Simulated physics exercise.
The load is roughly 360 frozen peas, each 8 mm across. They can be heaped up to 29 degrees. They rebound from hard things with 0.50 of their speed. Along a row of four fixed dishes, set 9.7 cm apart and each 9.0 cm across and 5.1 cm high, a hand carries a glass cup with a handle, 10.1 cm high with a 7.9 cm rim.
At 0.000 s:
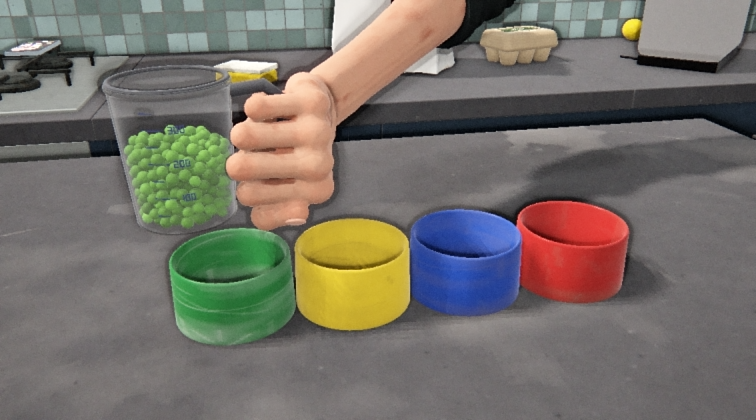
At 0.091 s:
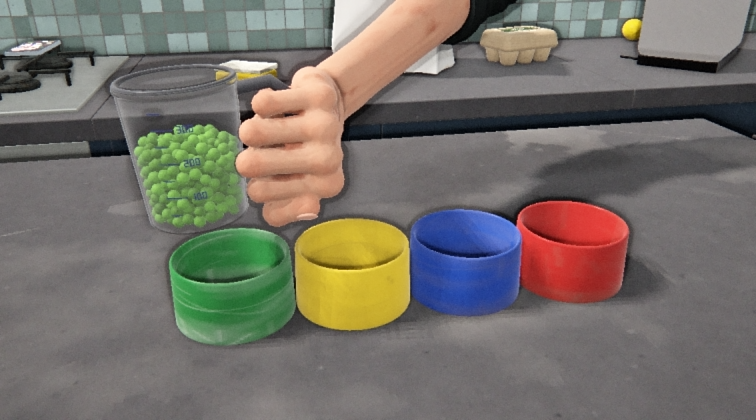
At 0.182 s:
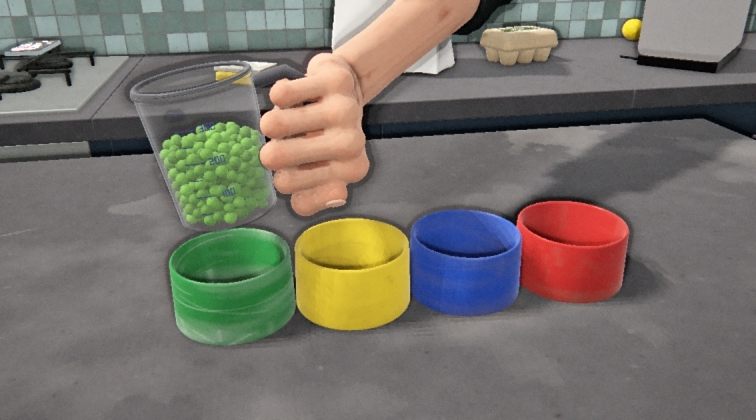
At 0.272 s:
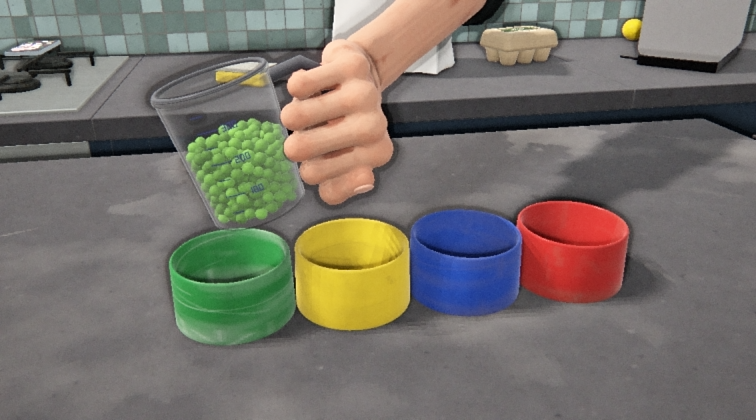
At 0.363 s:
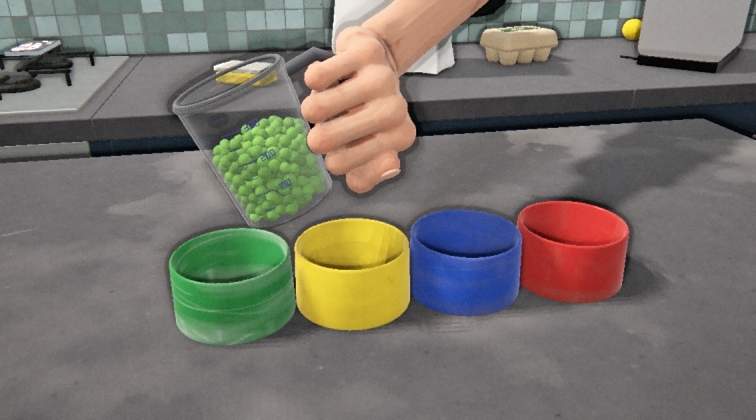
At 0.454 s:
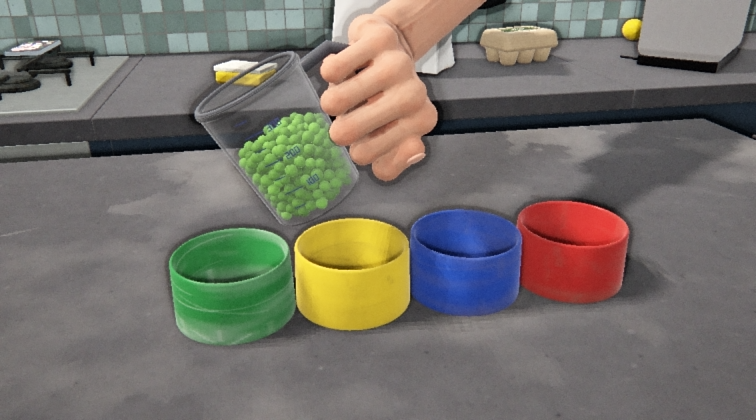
On a dark kitchen counter, a hand moving a clear cup of green peas rightward and tilting it left behind four coloured dishes.
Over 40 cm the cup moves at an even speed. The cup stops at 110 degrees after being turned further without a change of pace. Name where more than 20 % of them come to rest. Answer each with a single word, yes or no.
Red dish yes, blue dish yes, green dish no, yellow dish no, counter no.
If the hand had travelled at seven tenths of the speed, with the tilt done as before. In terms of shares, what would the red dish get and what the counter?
Shares: Red 0, counter 10.
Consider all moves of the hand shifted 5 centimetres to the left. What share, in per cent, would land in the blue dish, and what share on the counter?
I'd expect blue at 70 and the counter at 10.
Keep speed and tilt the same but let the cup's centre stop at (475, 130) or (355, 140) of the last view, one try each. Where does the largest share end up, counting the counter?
First try: Yellow; second try: Green.
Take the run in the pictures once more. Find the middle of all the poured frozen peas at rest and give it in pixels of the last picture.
In the last view, approximately (532, 262).
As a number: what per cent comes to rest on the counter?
The figure is about 5 percent.
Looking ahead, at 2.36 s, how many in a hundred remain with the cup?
Roughly 0 %.
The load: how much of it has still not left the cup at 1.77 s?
I reckon around 55 per cent.
After 1.25 s, tilt 84 degrees; cup holds 100 %.
After 1.77 s, tilt 110 degrees; cup holds 55 %, red 5 %, blue 35 %.
After 2.36 s, tilt 110 degrees; cup holds 0 %, red 50 %, blue 45 %.
By 2.8 s all is still; red 50 %, blue 45 %, green 0 %, yellow 0 %, counter 5 %.
